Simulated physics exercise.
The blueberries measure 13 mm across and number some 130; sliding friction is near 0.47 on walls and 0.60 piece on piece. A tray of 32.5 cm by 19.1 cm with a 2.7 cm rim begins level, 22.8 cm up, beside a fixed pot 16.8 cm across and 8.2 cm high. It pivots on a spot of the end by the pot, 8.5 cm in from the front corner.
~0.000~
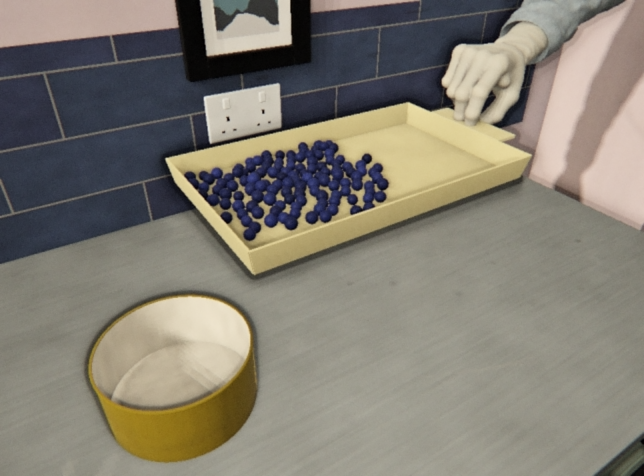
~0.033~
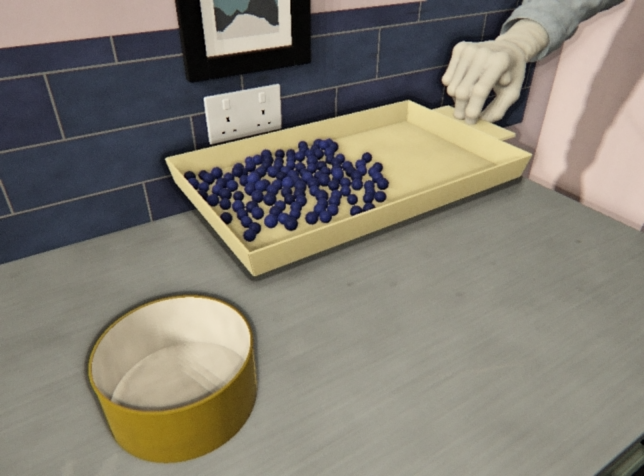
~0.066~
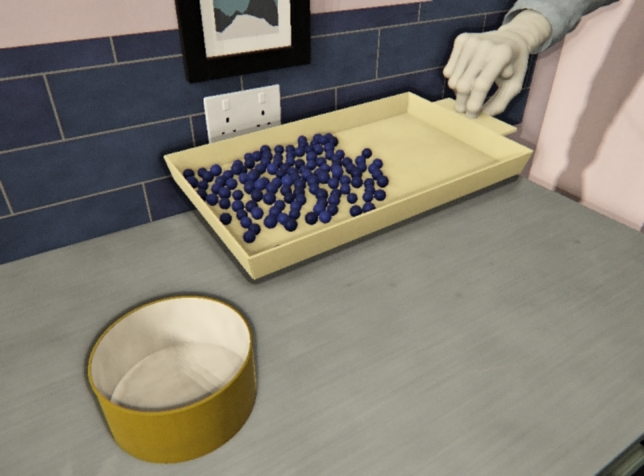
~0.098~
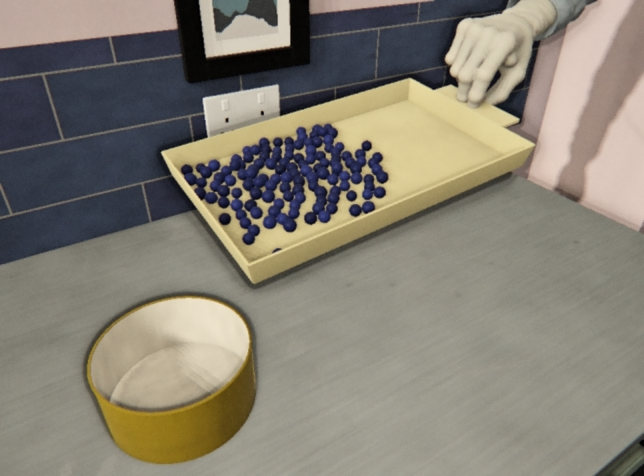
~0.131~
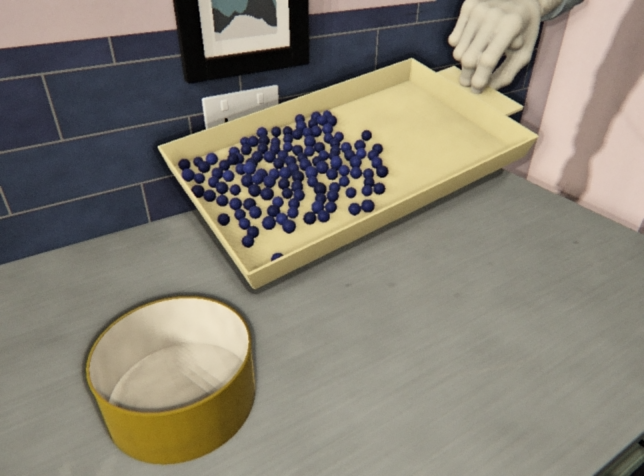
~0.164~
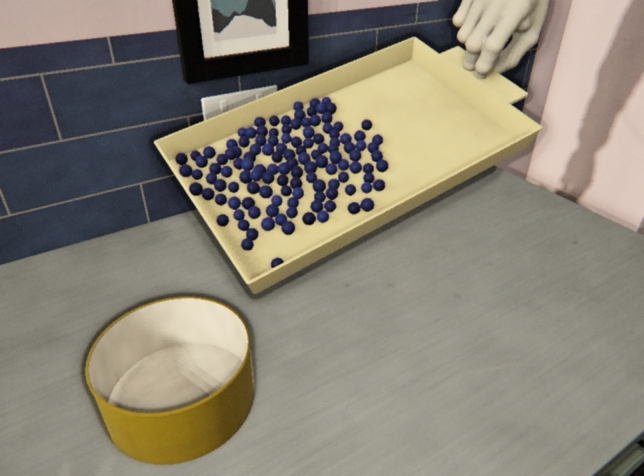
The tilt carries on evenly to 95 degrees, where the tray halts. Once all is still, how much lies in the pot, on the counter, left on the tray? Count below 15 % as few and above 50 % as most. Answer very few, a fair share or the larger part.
In the pot: Very few; on the counter: The larger part; left on the tray: Very few.
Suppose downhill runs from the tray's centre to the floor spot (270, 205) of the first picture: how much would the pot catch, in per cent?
Some 65 per cent.
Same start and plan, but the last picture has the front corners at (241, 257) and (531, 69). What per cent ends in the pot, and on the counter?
Pot 60, counter 40.
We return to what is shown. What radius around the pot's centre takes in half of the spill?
Some 16 cm.
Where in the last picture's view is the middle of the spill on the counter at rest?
Around (277, 470).
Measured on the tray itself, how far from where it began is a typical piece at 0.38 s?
Roughly 5 cm.
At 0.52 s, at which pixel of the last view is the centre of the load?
At about (278, 229).
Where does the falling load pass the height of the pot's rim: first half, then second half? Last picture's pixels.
At about (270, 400), then at (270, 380).
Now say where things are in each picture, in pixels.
Tray tilt 0 degrees, front corners at (252, 247) and (525, 154); middle of the pieces at (296, 182); pot at (173, 346), in the first picture.
Tray tilt 1 degrees, front corners at (252, 249) and (525, 154); middle of the pieces at (296, 181), in the second picture.
Tray tilt 3 degrees, front corners at (252, 253) and (526, 150), lowest corner left front; middle of the pieces at (295, 179), in the third picture.
Tray tilt 7 degrees, front corners at (251, 259) and (528, 144), lowest corner left front; middle of the pieces at (294, 175), in the fourth picture.
Tray tilt 13 degrees, front corners at (251, 268) and (531, 135), lowest corner left front; middle of the pieces at (293, 169), in the fifth picture.
Tray tilt 19 degrees, front corners at (250, 276) and (535, 126), lowest corner left front; middle of the pieces at (292, 164); pot at (171, 348). Its pace works out near 185 degrees a second, in the sixth picture.
After 0.38 s, tilt 59 degrees; the tray holds 100 %, the pot 0 %.
After 0.52 s, tilt 84 degrees; the tray holds 100 %, the pot 0 %.
After 0.79 s, tilt 95 degrees; the tray holds 20 %, the pot 0 %.
By 1.9 s all is still; pot 0 %, counter 100 %, tray 0 %.
